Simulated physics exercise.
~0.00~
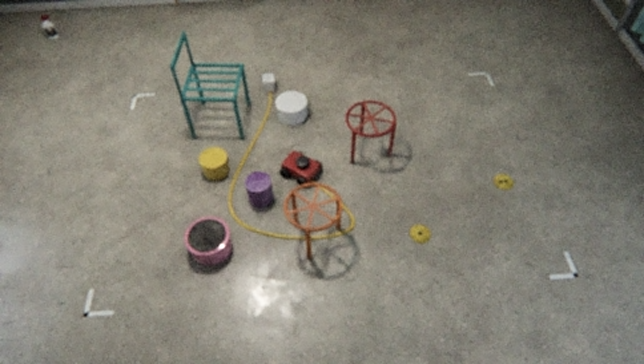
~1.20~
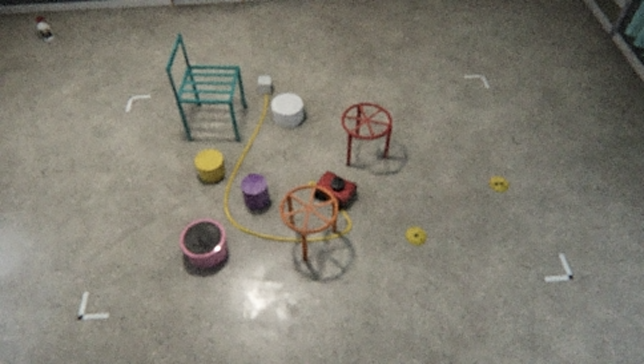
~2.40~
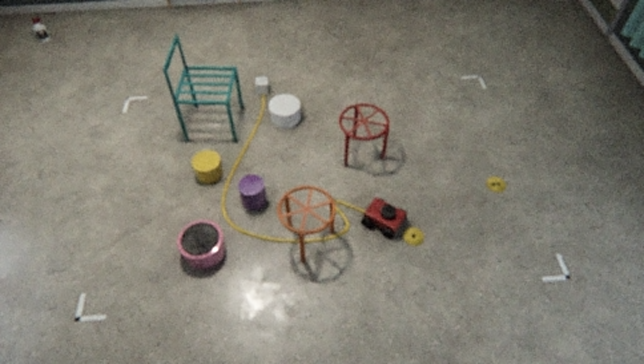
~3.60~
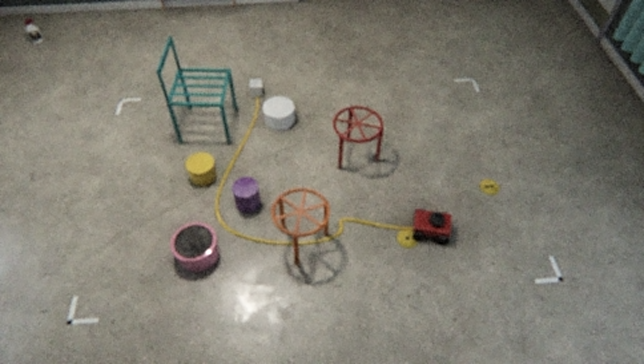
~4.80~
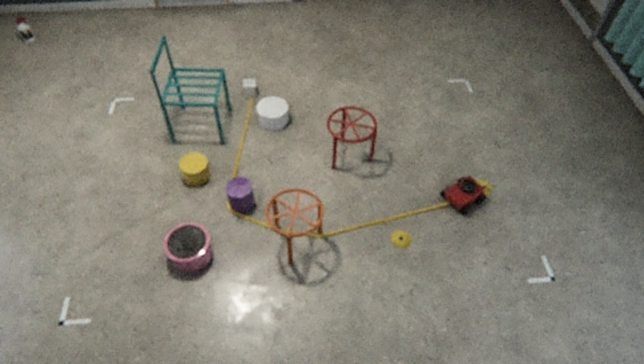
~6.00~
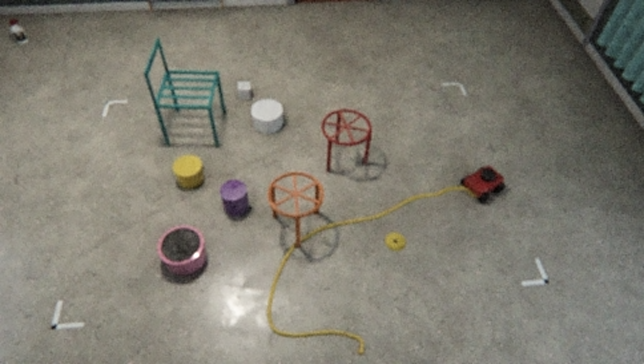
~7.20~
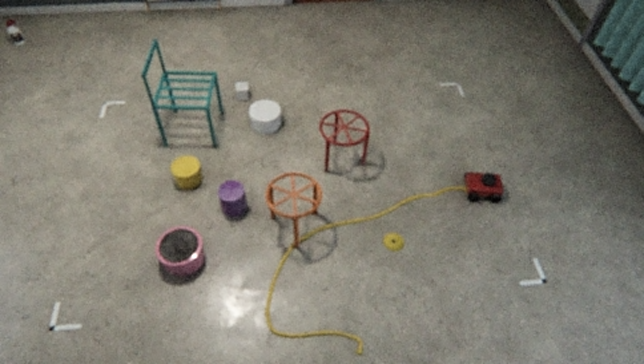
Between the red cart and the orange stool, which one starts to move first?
The red cart starts to move first. The orange stool shifts only later, when the lead has come loose at its far end.
